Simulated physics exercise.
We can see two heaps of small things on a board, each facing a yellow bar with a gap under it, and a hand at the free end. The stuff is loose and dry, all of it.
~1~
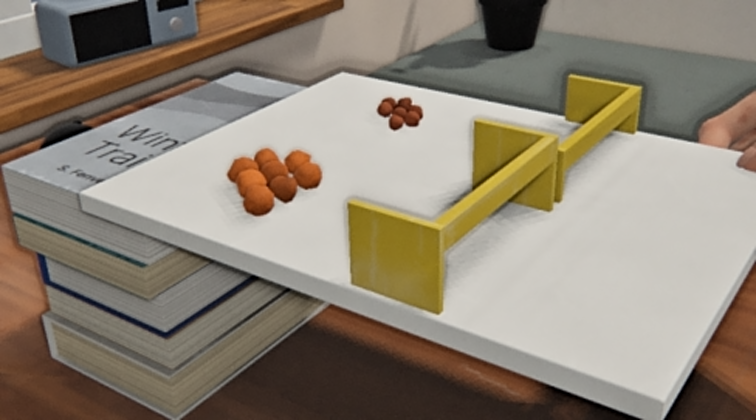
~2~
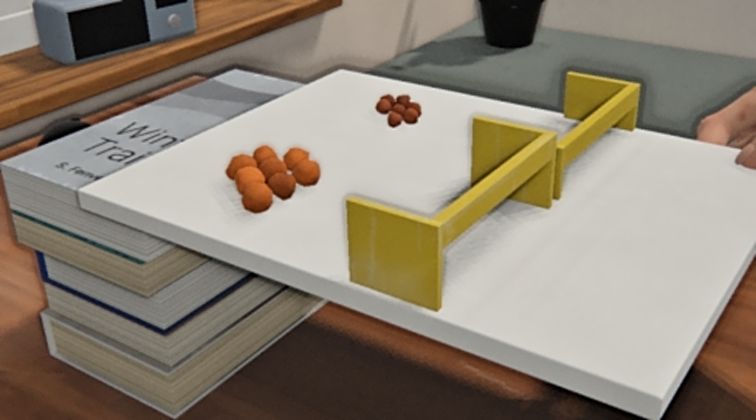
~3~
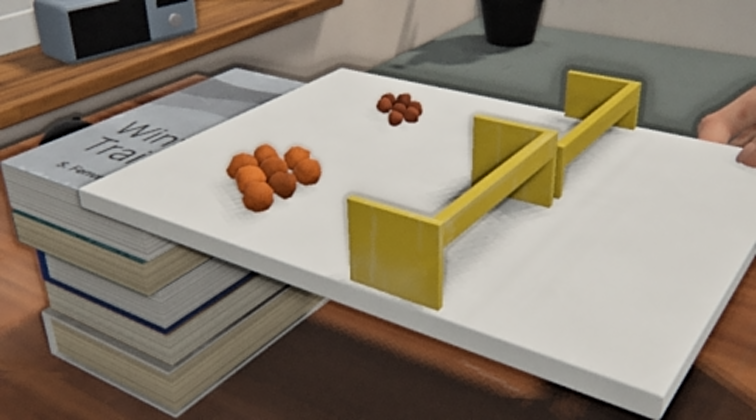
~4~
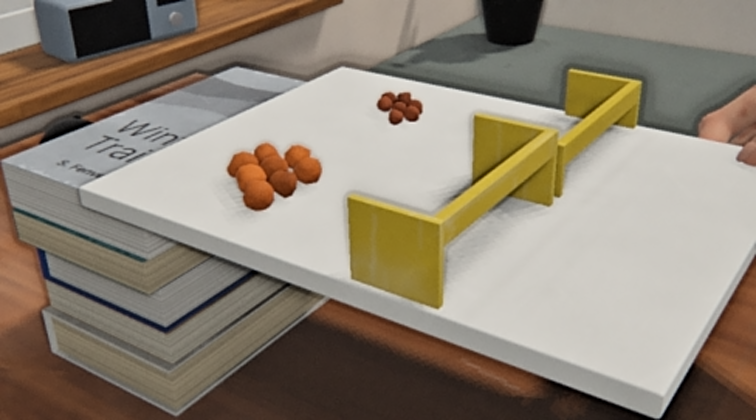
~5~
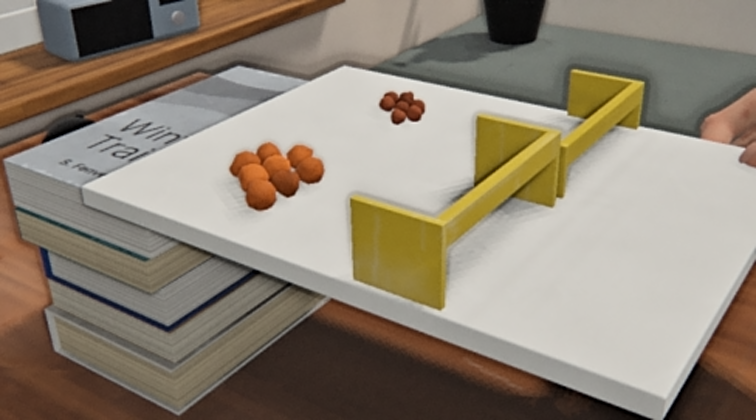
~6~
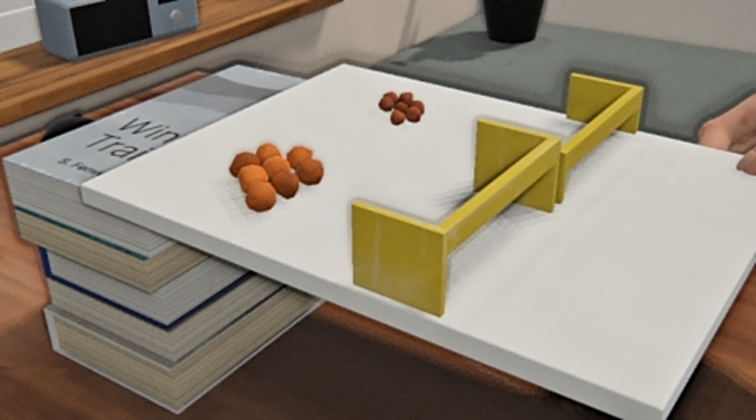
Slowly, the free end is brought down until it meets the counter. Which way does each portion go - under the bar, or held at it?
In the end the nearer portion is under and beyond the bar, the farther portion is under and beyond the bar.
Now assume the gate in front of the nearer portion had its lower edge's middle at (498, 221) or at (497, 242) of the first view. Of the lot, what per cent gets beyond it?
I'd say around 100 in a hundred, and around 0 in a hundred after that.
Then, 0.39 s later than the last frame, board sloping at 10°; nearer portion where it was; farther portion where it was.
Then, 0.89 s later than the last frame, board sloping at 21°; nearer portion on its way down; farther portion on its way down.
Then, 1.42 s later than the last frame, board resting at 31°; nearer portion every one past its gate; farther portion every one past its gate.
When it is over, board resting at 31°; nearer portion every one past its gate; farther portion every one past its gate.
